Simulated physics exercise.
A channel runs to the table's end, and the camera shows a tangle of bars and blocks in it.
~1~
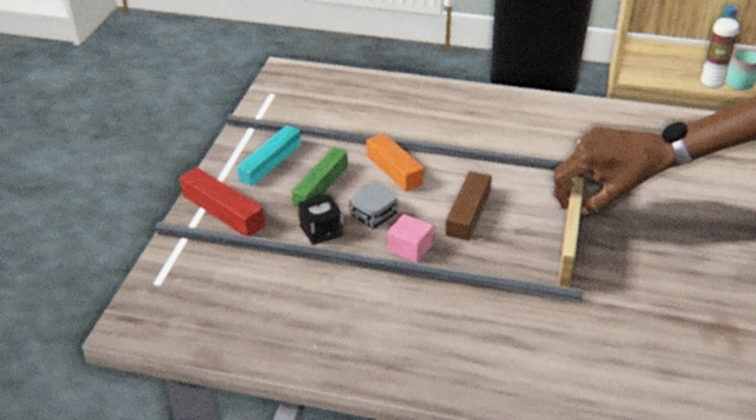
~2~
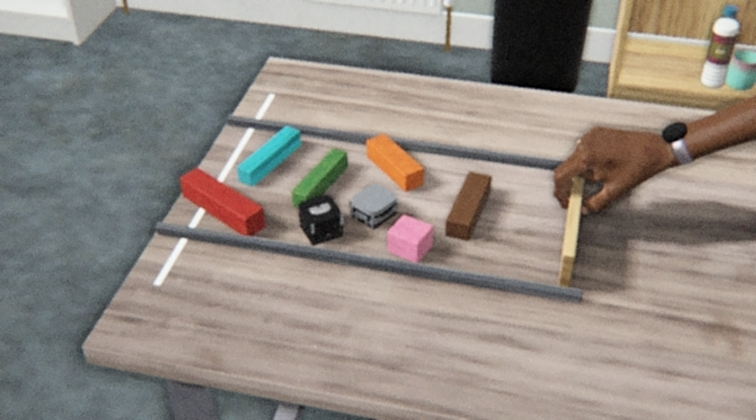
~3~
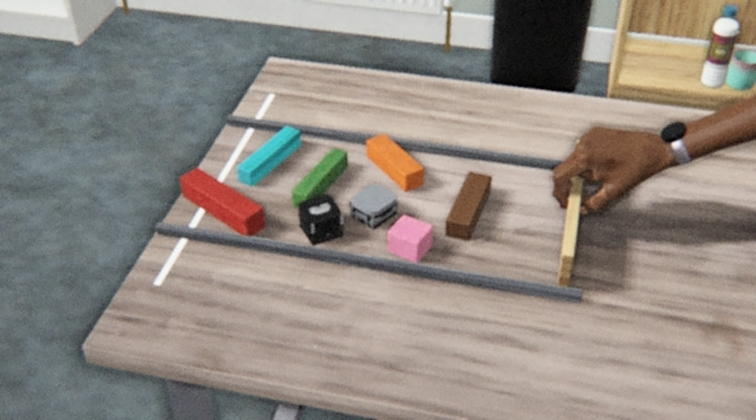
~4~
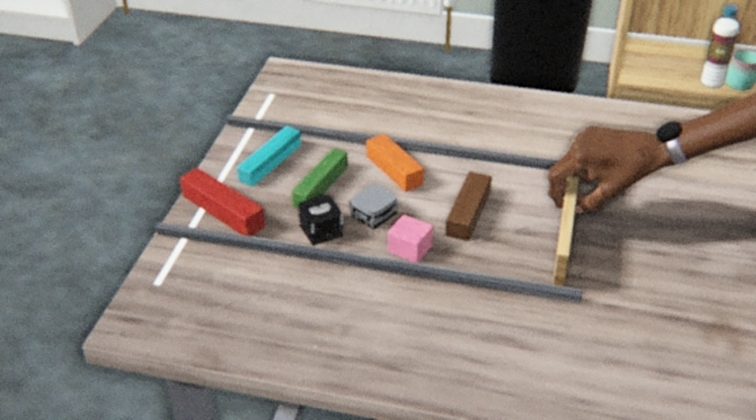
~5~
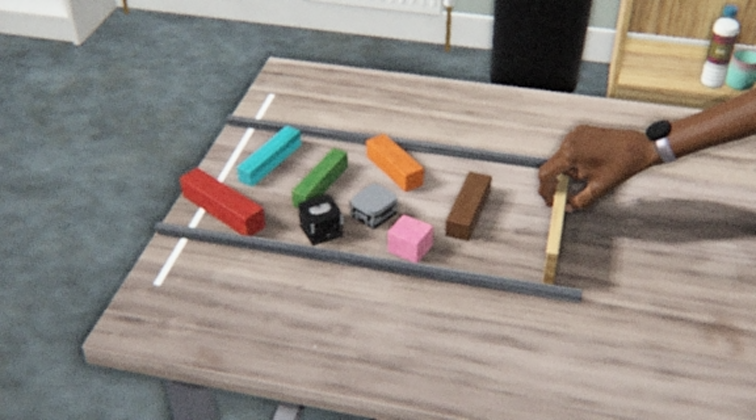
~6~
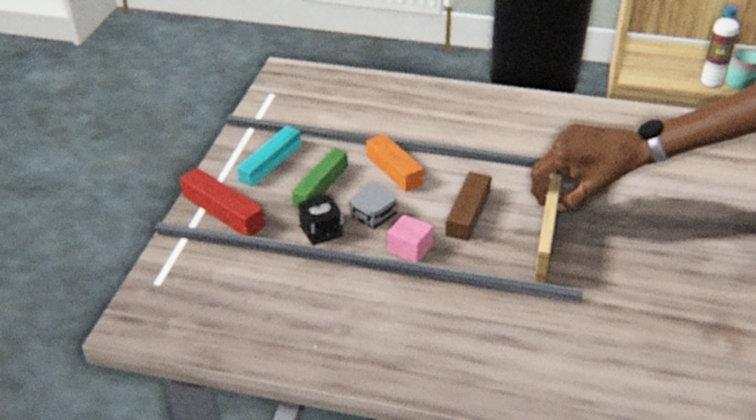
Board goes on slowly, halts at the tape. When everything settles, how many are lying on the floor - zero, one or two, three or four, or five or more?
Over four drop.
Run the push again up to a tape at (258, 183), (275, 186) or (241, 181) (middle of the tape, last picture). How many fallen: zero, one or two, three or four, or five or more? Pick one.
In the order the places were given: One or two, just one or two, three to four.
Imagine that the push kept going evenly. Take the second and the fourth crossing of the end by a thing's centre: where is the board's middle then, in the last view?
About (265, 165), then (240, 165).
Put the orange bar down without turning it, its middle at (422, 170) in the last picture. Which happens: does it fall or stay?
From that start it hangs on.
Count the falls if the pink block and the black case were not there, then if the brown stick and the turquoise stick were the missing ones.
First try: 4 fallen; other try: 3.
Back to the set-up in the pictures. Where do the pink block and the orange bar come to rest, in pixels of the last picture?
One is at about (181, 206), the other at about (212, 137).
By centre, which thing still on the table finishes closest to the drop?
That is the orange bar.
Soon after, none off yet; red bar at rest near (222, 202); turquoise stick at rest near (270, 156); green bar at rest near (321, 179).
In the end, the number that fall off is five or more; gone, grey case, black case, green bar, turquoise stick and red bar.
